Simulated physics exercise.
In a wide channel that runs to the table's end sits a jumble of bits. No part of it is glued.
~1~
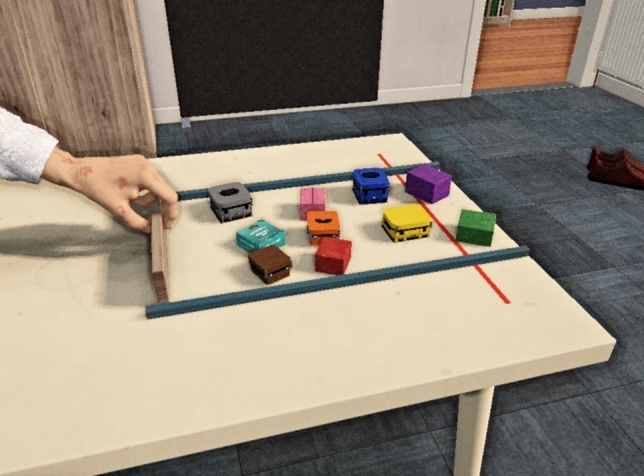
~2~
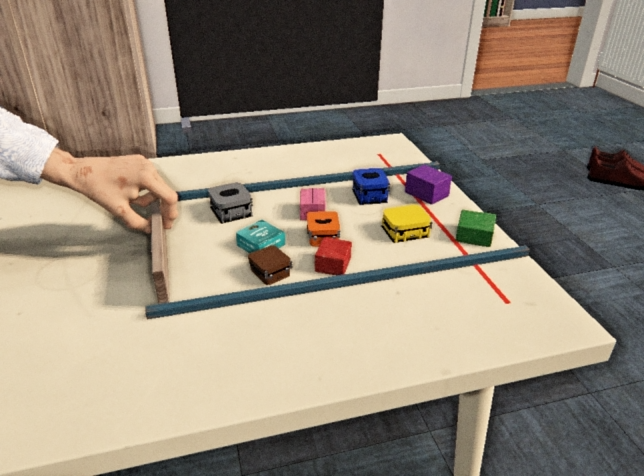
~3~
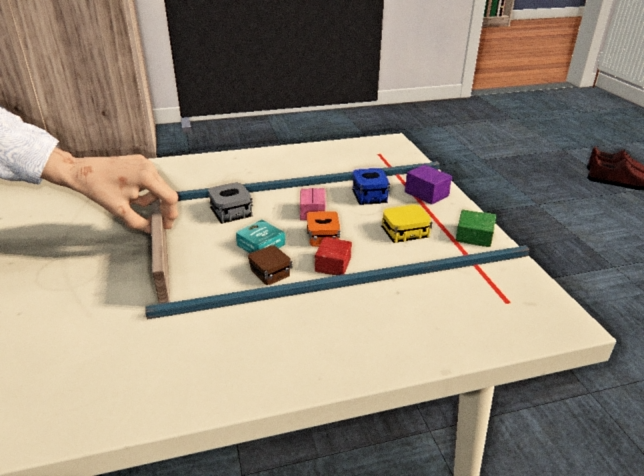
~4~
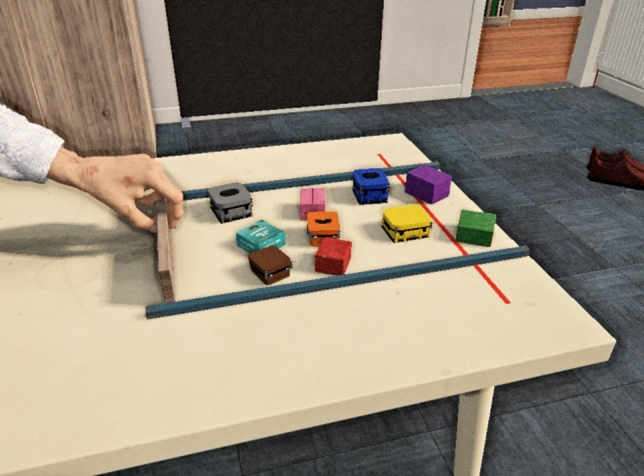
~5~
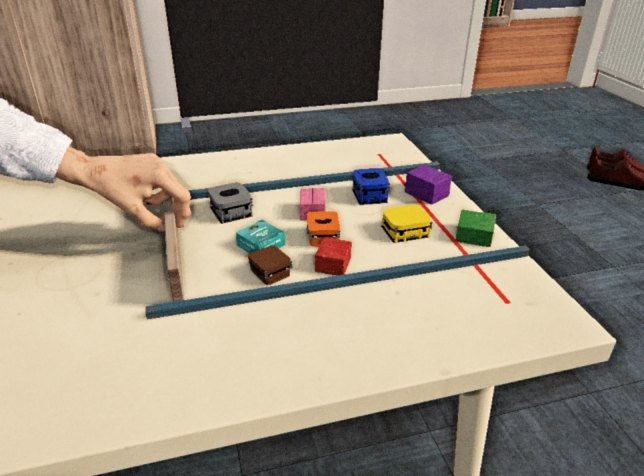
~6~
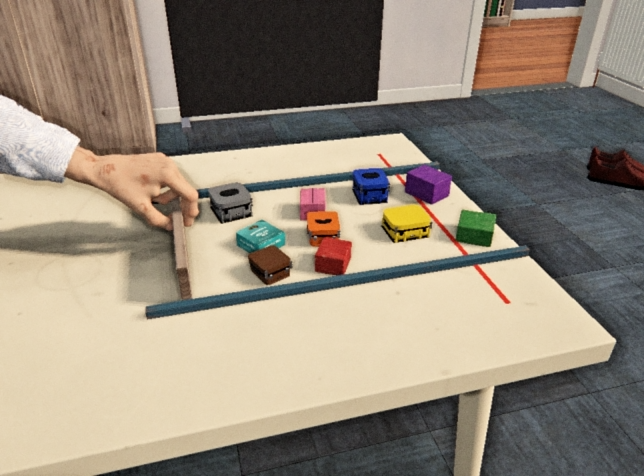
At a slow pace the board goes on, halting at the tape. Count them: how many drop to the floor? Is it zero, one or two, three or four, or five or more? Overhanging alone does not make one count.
The count that drops over the edge is three, or else four.
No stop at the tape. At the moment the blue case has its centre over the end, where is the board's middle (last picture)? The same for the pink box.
The middle is at (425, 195) when it's the blue case, and at (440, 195) when it's the pink box.
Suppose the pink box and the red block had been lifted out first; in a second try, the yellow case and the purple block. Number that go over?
Falls come to 2 the first time and 1 the other time.
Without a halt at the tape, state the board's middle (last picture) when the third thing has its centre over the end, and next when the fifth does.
At (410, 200) for the third, at (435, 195) for the fifth.
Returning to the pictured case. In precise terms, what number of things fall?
Result: A total of 4.
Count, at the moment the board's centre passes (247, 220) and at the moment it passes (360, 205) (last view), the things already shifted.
First 3, after that 10.
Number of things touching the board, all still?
It's touching 3 at the end.
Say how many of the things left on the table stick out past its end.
The answer comes to 2.
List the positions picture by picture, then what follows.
The first frame shows green block (476, 228); purple block (428, 184); yellow case (406, 224); board (159, 232); tape (429, 212).
The second frame shows purple block (428, 184); turquoise box (261, 239).
The third frame shows yellow case (406, 224); blue case (370, 186).
The fourth frame shows green block (476, 228); board (165, 231).
The fifth frame shows purple block (428, 184); grey case (230, 202).
The sixth frame shows green block (476, 228); purple block (428, 184); yellow case (406, 224); board (179, 229); tape (429, 212).
Soon after, none off yet; green block at rest near (476, 228); purple block at rest near (428, 184); yellow case at rest near (406, 224).
In the end, the number that fall off is three or four; gone, blue case, yellow case, purple block and green block.
